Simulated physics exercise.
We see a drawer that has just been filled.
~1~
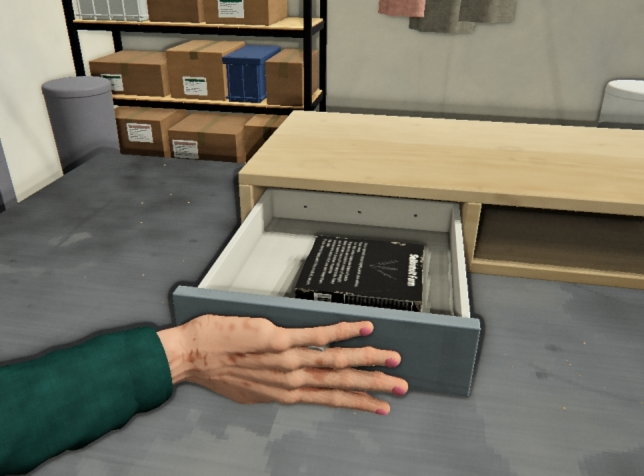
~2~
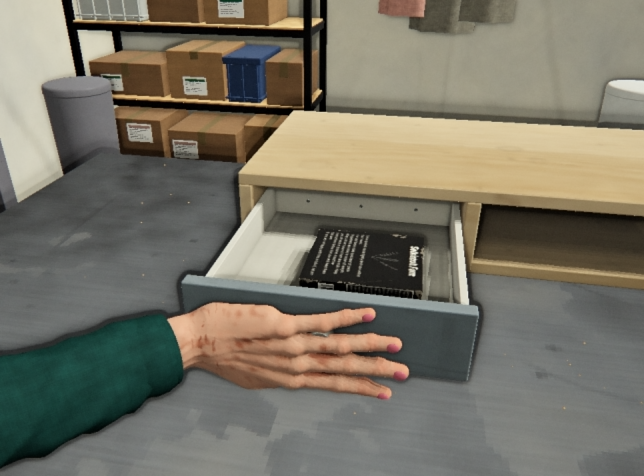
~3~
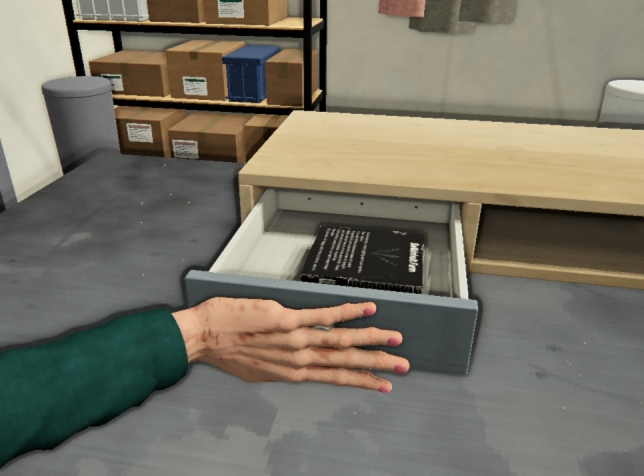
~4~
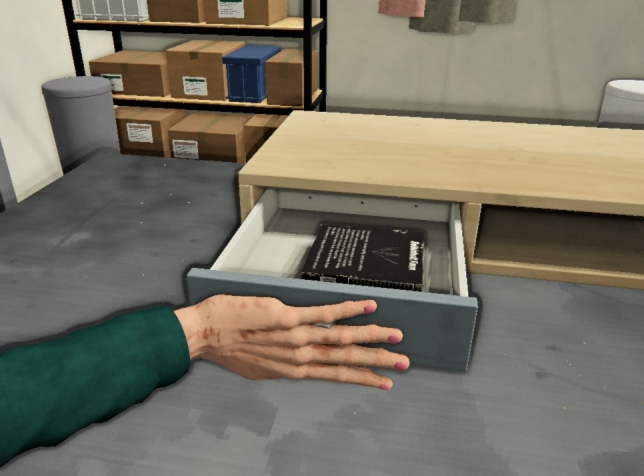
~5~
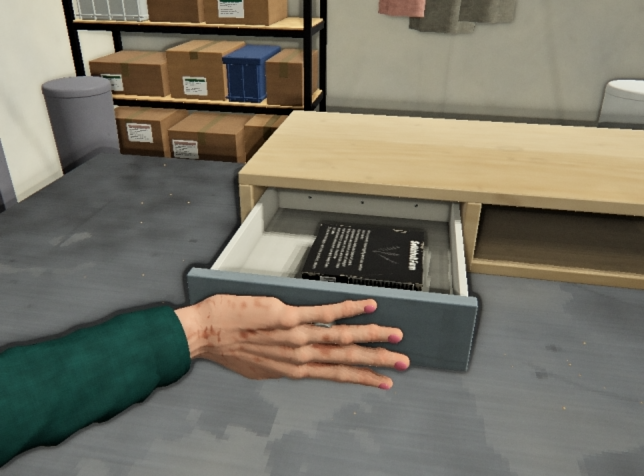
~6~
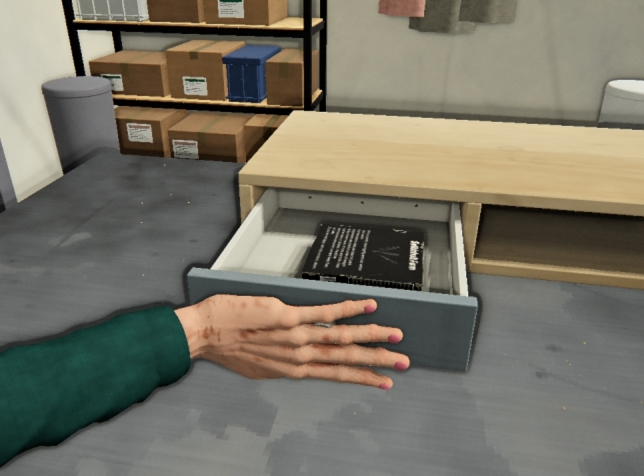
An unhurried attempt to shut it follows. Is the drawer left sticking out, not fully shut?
No, it closes all the way.
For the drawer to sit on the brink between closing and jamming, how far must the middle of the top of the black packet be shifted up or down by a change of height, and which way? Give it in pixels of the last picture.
Move it 28 pixels upward and it flips.
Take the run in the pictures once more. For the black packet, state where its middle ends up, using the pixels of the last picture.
Once it all settles, the centre sits at about (382, 190).
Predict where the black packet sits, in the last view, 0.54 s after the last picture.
Roughly at pixel (373, 230).
Then, 0.54 s after the last picture, drawer about half in.
At rest, the drawer goes all the way in.
